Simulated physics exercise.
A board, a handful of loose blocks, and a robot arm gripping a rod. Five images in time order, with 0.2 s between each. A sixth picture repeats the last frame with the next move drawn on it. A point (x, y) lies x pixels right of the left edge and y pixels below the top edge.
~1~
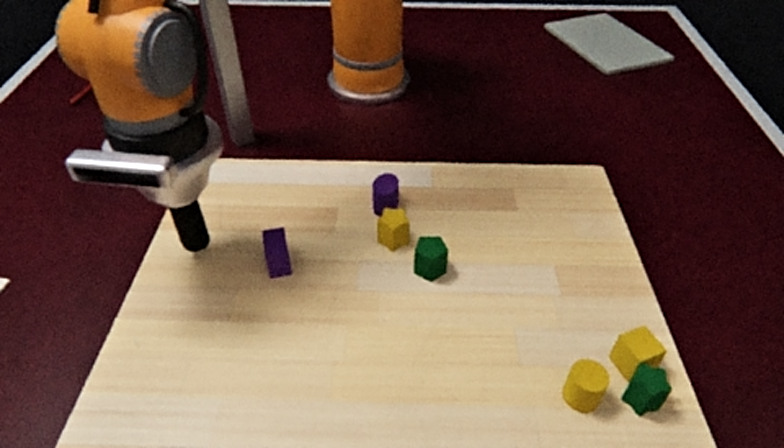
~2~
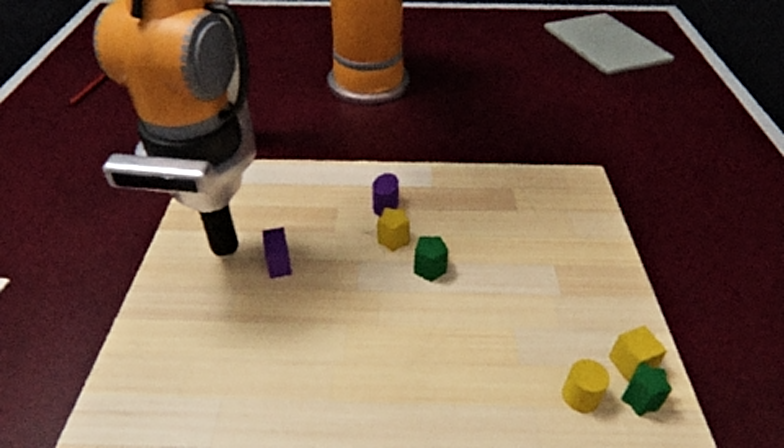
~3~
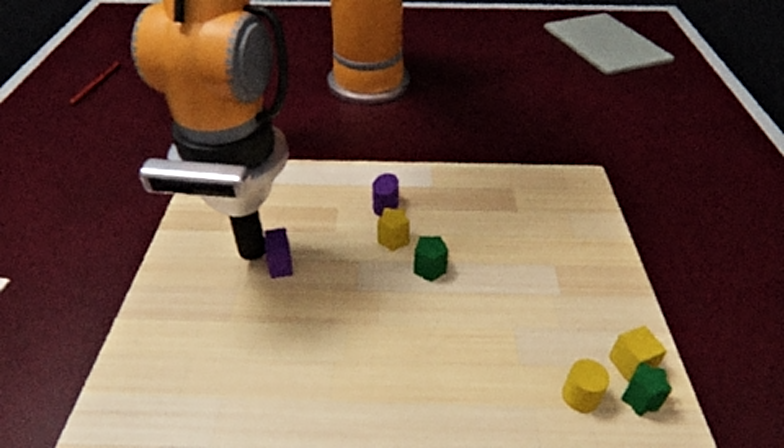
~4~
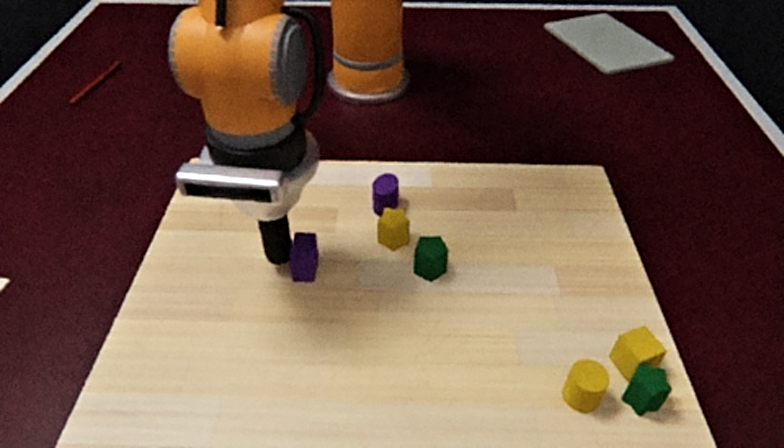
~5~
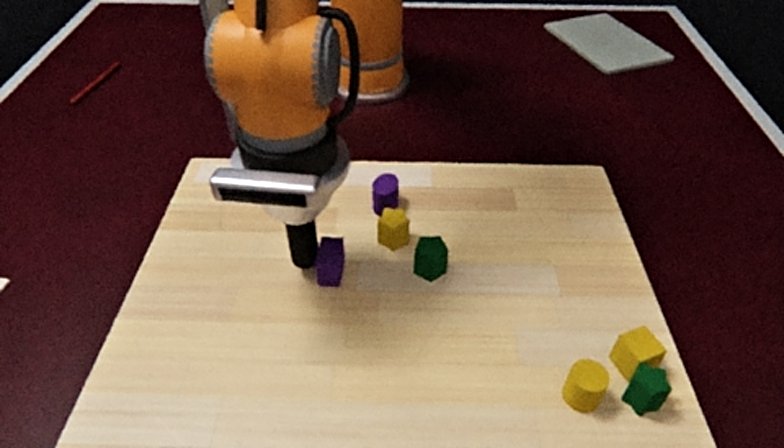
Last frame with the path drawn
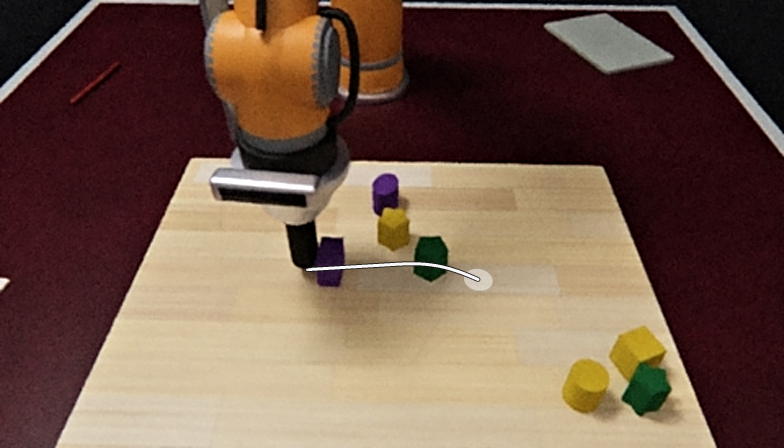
A robot arm moves its dark rod right and pushes a purple block across the board.
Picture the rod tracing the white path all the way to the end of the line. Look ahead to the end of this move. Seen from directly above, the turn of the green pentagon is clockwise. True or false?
False
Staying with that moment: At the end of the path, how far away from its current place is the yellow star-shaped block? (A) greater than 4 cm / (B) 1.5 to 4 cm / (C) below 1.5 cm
My answer is option C.
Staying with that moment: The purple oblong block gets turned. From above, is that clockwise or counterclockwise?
Its spin: Clockwise.
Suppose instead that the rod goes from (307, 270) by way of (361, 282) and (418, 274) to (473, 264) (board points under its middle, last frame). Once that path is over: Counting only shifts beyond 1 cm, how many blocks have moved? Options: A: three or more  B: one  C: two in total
Option C.
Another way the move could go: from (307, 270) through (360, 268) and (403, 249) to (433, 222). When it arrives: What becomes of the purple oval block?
In the end it has not been moved.
The line goes from (307, 270) via (365, 266) and (423, 264), ending at (478, 280).
The first path, step by step. One third of the way, rod at (366, 256); purple oblong block at (389, 253), turned 40° clockwise.
Two thirds of the way, rod at (424, 254); purple oblong block at (414, 262), turned 80° clockwise; green pentagon at (456, 250), turned 35° anticlockwise.
At the end, rod at (480, 270); purple oblong block at (414, 262), turned 80° clockwise; yellow star-shaped block unmoved; green pentagon at (514, 268), turned 25° anticlockwise.
